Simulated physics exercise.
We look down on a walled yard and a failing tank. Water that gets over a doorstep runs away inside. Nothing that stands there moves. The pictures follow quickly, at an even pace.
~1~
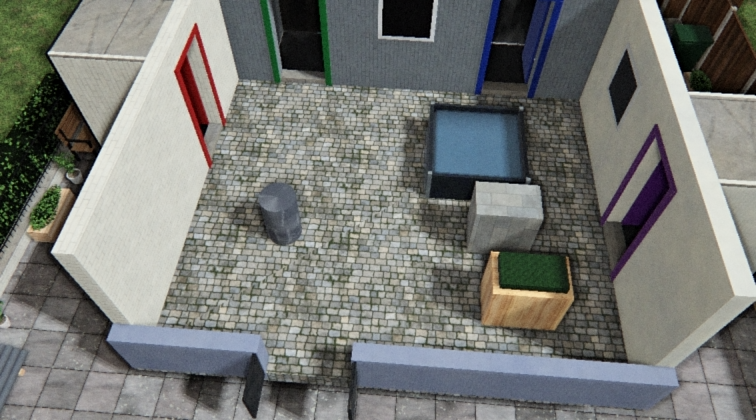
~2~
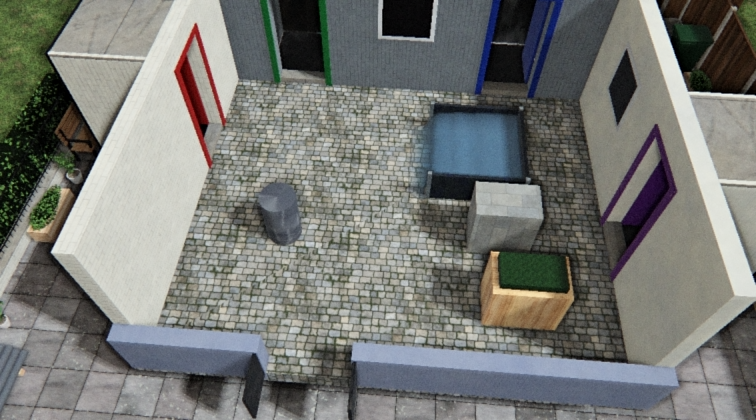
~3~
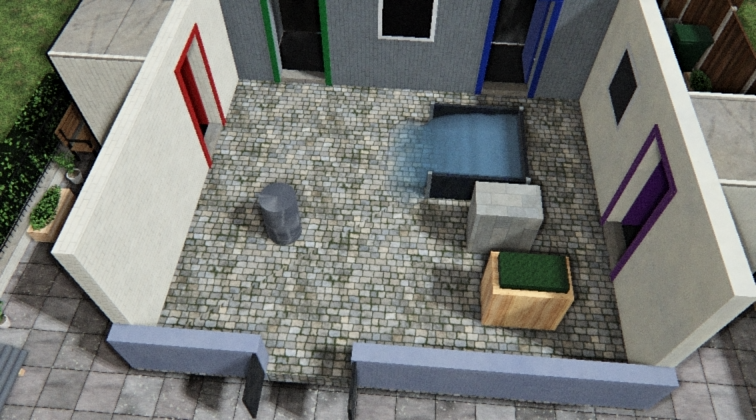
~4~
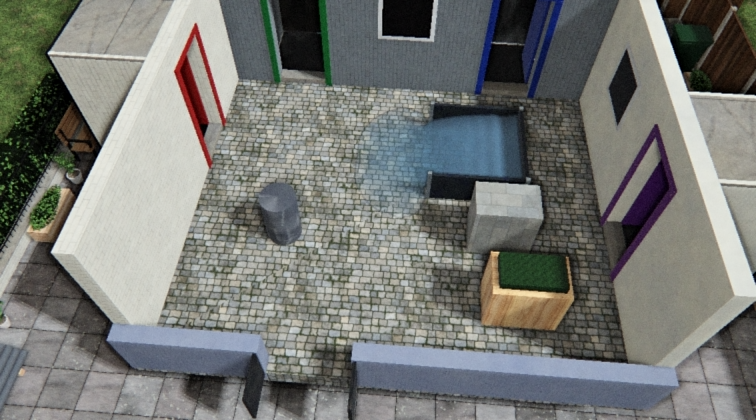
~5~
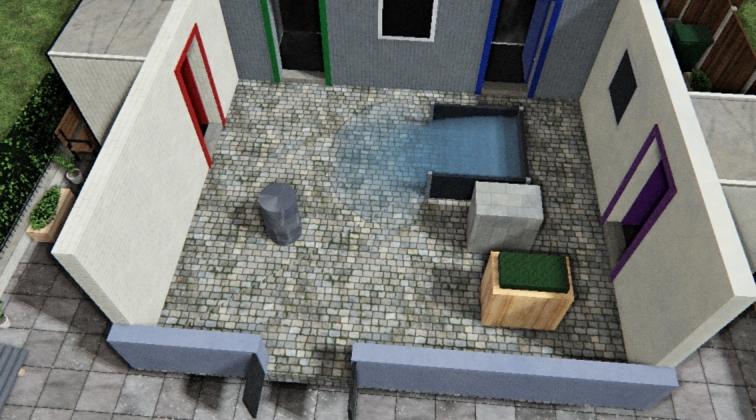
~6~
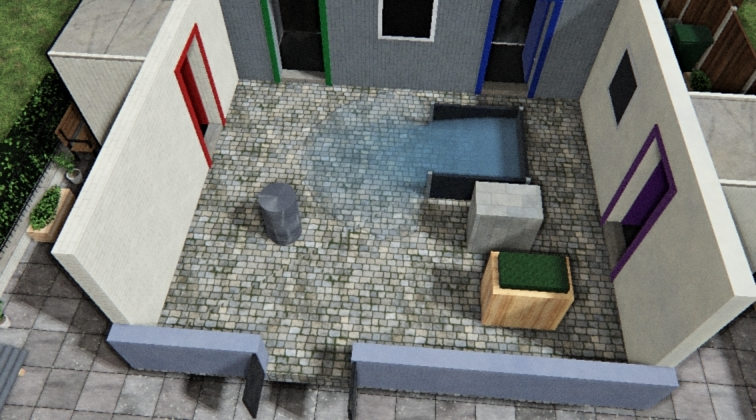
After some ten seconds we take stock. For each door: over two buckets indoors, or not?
In the end: The red door floods; the blue door holds within the limit; the purple door holds within the limit; the green door holds within the limit.
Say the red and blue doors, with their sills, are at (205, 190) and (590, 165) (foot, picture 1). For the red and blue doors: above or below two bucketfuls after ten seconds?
Then: Red takes more, blue lets less in.
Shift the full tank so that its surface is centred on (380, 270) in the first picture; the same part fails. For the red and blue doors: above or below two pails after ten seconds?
In short: The red one takes less; the blue one stays under.
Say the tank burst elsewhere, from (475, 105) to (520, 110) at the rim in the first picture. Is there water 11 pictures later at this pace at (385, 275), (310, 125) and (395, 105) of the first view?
One after the other: Dry, dry, awash.
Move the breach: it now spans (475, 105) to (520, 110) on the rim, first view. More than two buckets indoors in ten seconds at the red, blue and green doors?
In short: Red takes less, blue floods, green keeps below it.
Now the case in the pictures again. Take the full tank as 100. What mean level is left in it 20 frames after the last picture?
Close to 14 %.
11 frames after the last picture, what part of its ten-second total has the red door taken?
About 35 per cent.
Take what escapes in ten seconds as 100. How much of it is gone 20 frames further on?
Near 55 in a hundred.
A moment on, water covers 35 % of the floor; the red door wet at the sill, nothing in, the blue door not reached, the purple door not reached, the green door wet at the sill, nothing in.
Next, water covers 40 % of the floor; the red door over two buckets in, the blue door not reached, the purple door not reached, the green door wet at the sill, nothing in.
Then, water covers 50 % of the floor; the red door far over two buckets in, the blue door not reached, the purple door not reached, the green door wet at the sill, nothing in.
Later, water covers 55 % of the floor; the red door far over two buckets in, the blue door not reached, the purple door not reached, the green door under two buckets in.
In the end, water covers 85 % of the floor; the red door far over two buckets in, the blue door wet at the sill, nothing in, the purple door not reached, the green door under two buckets in.
